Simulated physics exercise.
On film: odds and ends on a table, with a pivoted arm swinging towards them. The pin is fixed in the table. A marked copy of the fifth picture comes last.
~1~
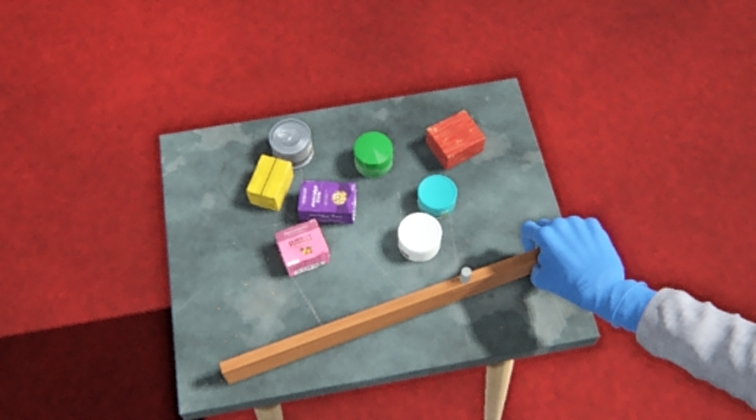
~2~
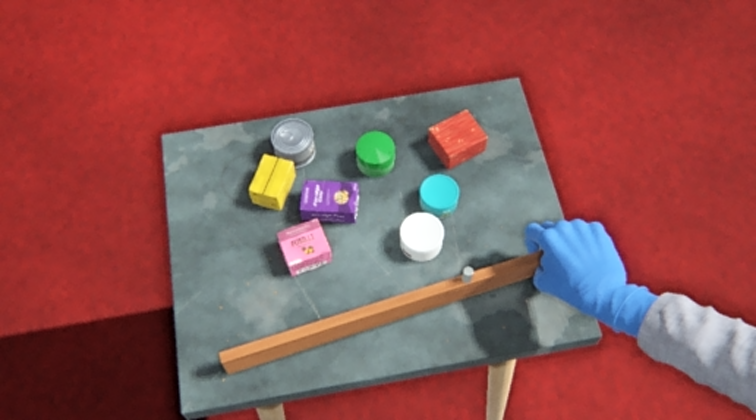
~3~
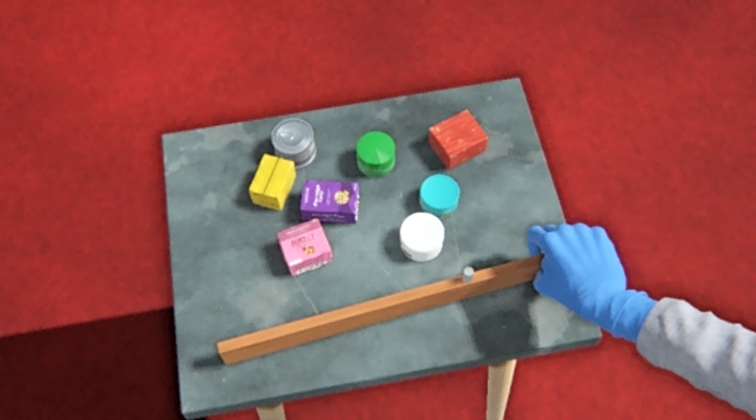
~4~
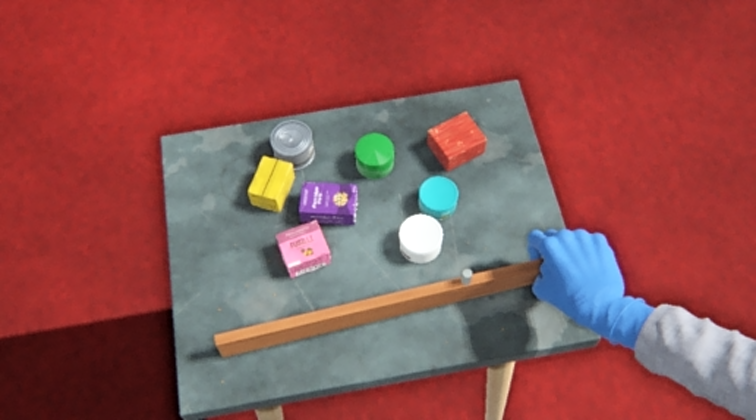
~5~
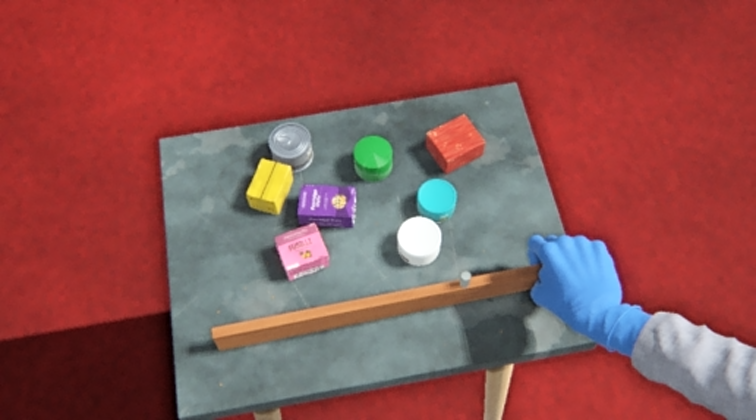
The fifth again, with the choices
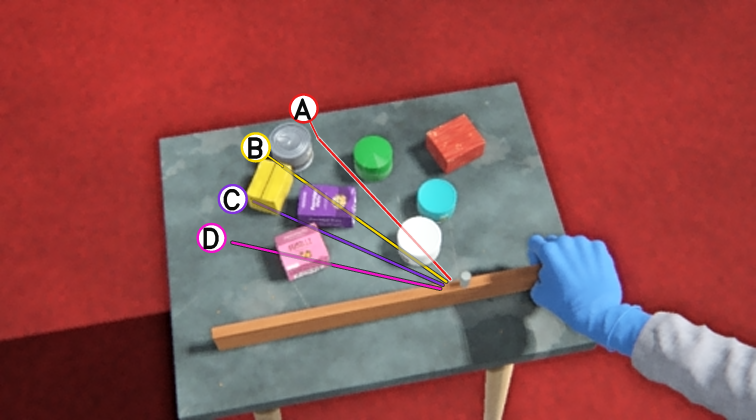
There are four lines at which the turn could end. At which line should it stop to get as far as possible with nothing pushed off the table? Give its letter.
It can go as far as B.
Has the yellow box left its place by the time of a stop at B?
Yes.
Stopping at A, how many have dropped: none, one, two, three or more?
One.
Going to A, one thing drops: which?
The grey tin.
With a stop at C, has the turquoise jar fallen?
No.
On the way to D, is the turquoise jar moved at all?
No.
On the copy, A at (381, 206); B at (361, 222); C at (346, 242); D at (335, 265).
On B. First, arm (334, 269); pink packet (305, 246); grey tin (291, 148).
Then, arm (347, 233); yellow box (272, 185); purple packet (344, 182).
Finally, arm (362, 212); grey tin (319, 115); green tin (394, 136); nothing has fallen.
By contrast, A drops the grey tin; C is safe but short; D is safe but short.
